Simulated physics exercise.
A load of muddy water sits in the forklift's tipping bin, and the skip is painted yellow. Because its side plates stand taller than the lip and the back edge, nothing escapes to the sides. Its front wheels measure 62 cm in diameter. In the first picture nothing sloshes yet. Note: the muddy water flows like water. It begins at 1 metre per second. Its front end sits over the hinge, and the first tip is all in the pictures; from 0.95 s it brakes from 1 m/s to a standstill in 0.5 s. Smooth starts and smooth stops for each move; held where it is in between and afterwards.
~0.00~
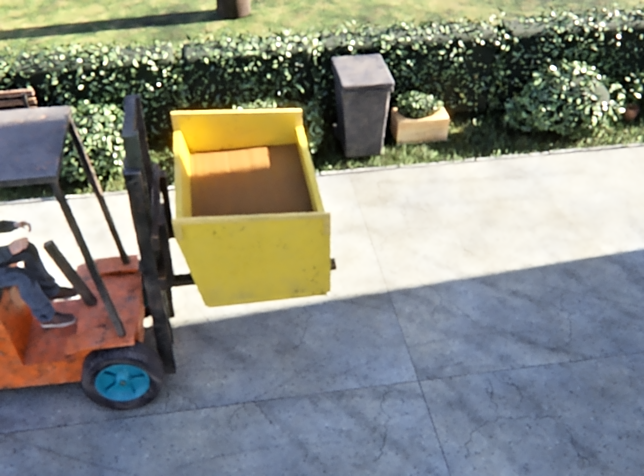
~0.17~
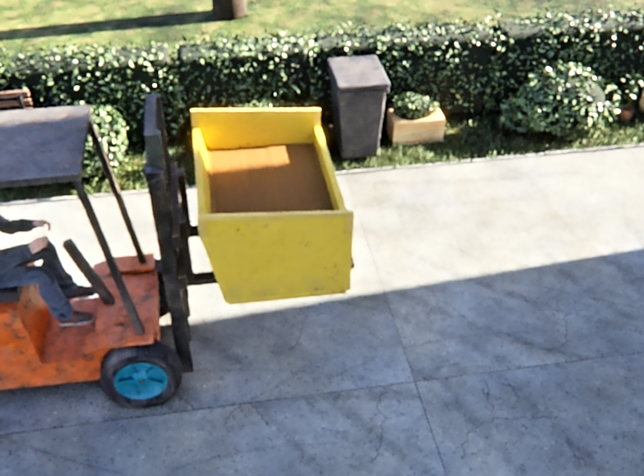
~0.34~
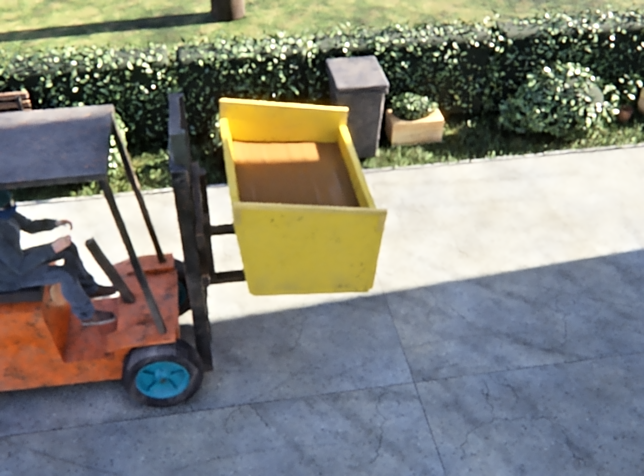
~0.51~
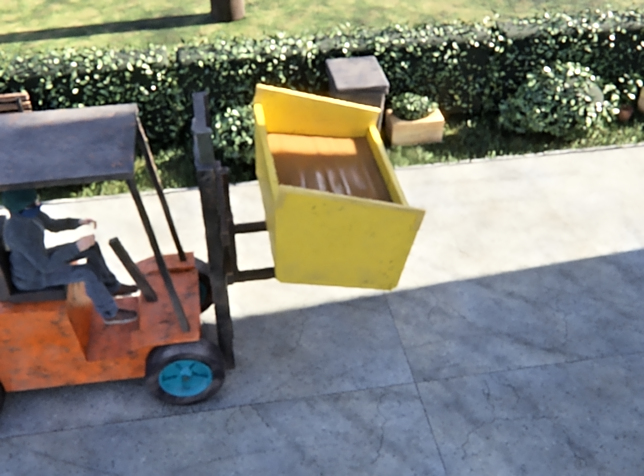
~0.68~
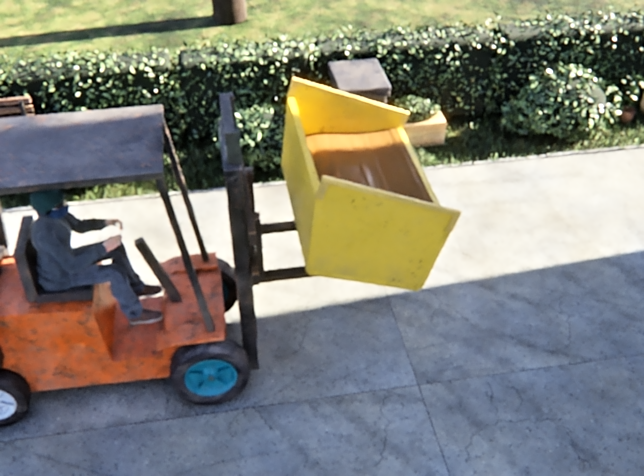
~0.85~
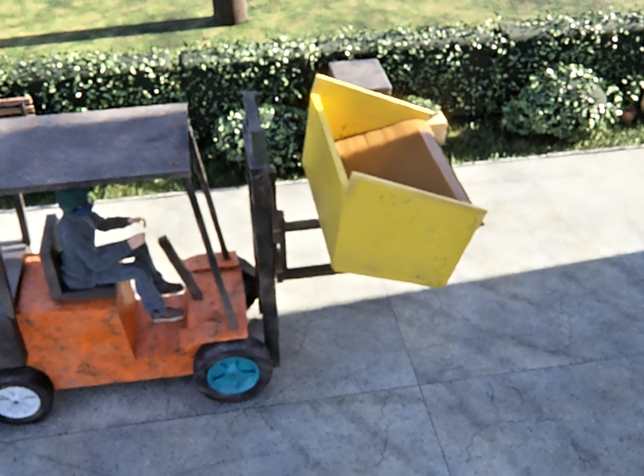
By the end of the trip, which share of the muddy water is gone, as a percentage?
Close to 19 per cent of the muddy water is gone.
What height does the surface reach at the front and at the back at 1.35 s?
About 54 cm in front and 12 cm behind.
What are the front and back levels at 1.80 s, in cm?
I'd put it at about 46 cm in front and about 24 cm behind.
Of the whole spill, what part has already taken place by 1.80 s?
Roughly 80 per cent by then.
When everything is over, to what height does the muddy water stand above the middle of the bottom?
About 30 cm.
By 1.35 s the skip is at 20° forwards, the surface stands 11 cm at the back and 54 cm at the front; 12 per cent has gone, over the front.
By 1.80 s the skip is at 20° forwards, the surface stands 23 cm at the back and 46 cm at the front; 16 per cent has gone, over the front.
By 2.25 s the skip is at 20° forwards, the surface stands 24 cm at the back and 37 cm at the front; 16 per cent has gone, over the front.
By 4.34 s 19 per cent has gone, over the front, 87 of 447 litres.
